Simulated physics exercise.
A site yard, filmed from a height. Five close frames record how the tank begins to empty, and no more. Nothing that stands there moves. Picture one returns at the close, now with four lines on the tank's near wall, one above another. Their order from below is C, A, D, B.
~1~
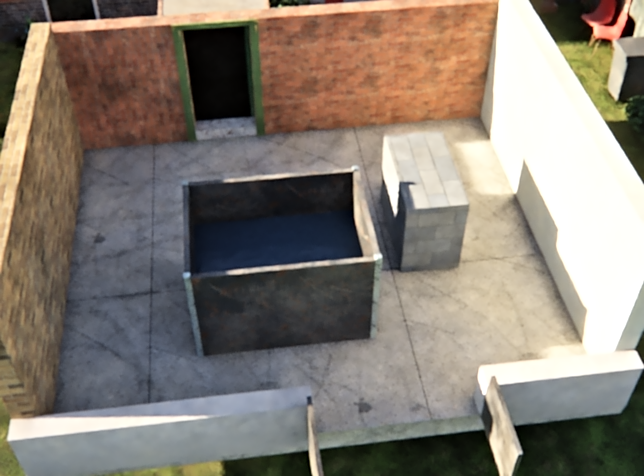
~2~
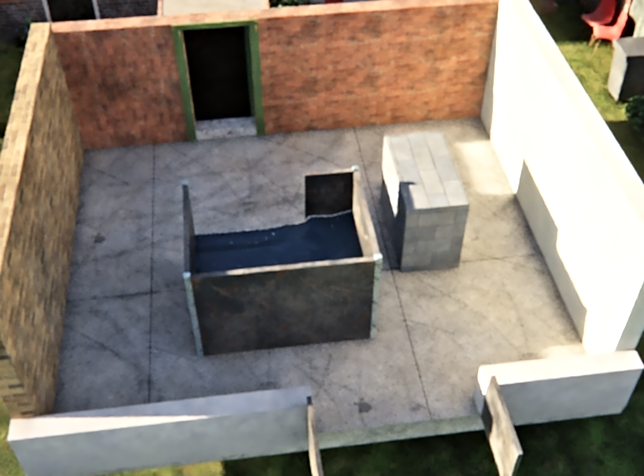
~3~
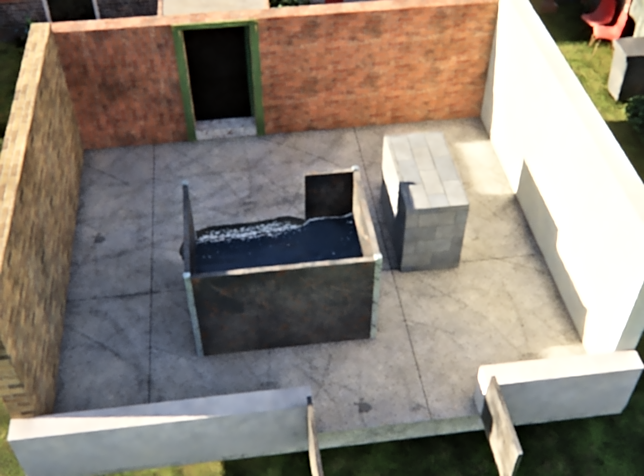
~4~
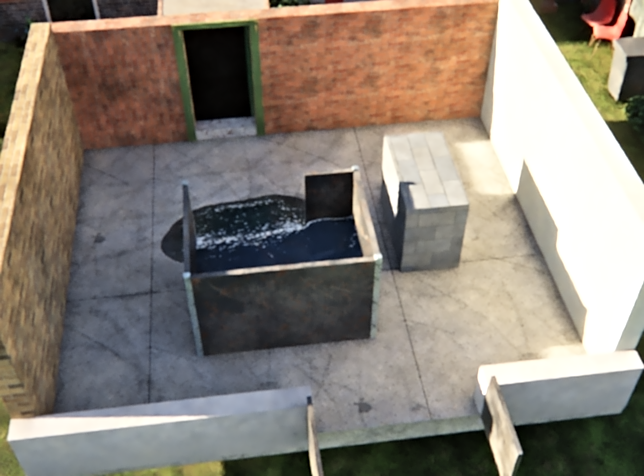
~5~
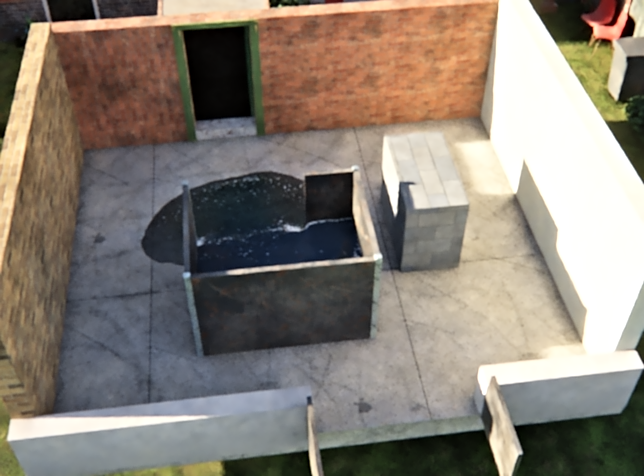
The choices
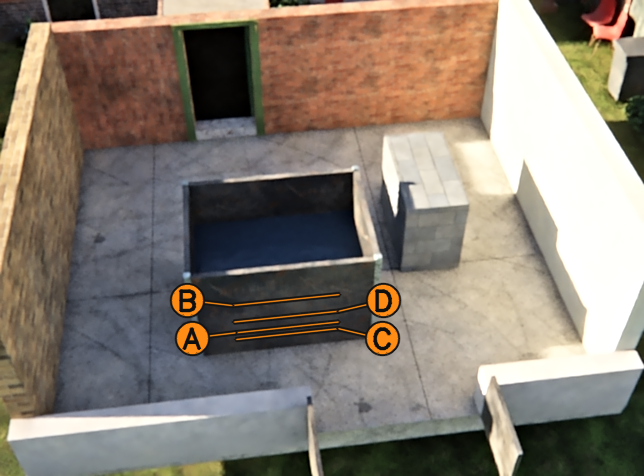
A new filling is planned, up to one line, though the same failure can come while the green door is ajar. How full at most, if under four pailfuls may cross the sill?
Use level A.
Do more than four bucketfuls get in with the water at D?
Yes, that goes wrong.
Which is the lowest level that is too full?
The answer is D.
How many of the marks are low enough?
Two.
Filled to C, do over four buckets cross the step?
No, not at all.
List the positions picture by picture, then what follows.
Water in the tank at rest, its middle at (279, 257); foot of the green doorway at (227, 138); open gate at (397, 373), in the first frame.
Water covers 1 % of the ground, its front hidden from here, in the second frame.
Water covers 4 % of the ground, its front hidden from here, in the third frame.
Water covers 8 % of the ground, its front hidden from here, in the fourth frame.
Water covers 13 % of the ground, its front hidden from here, in the fifth frame.
On the marked copy, A at (287, 327); B at (285, 300); C at (287, 334); D at (286, 316); from the bottom up C, A, D, B.
With A, a bucket or two gets in.
With B, dozens of bucketfuls pour in.
With C, nothing gets over.
With D, about 9 bucketfuls get in.
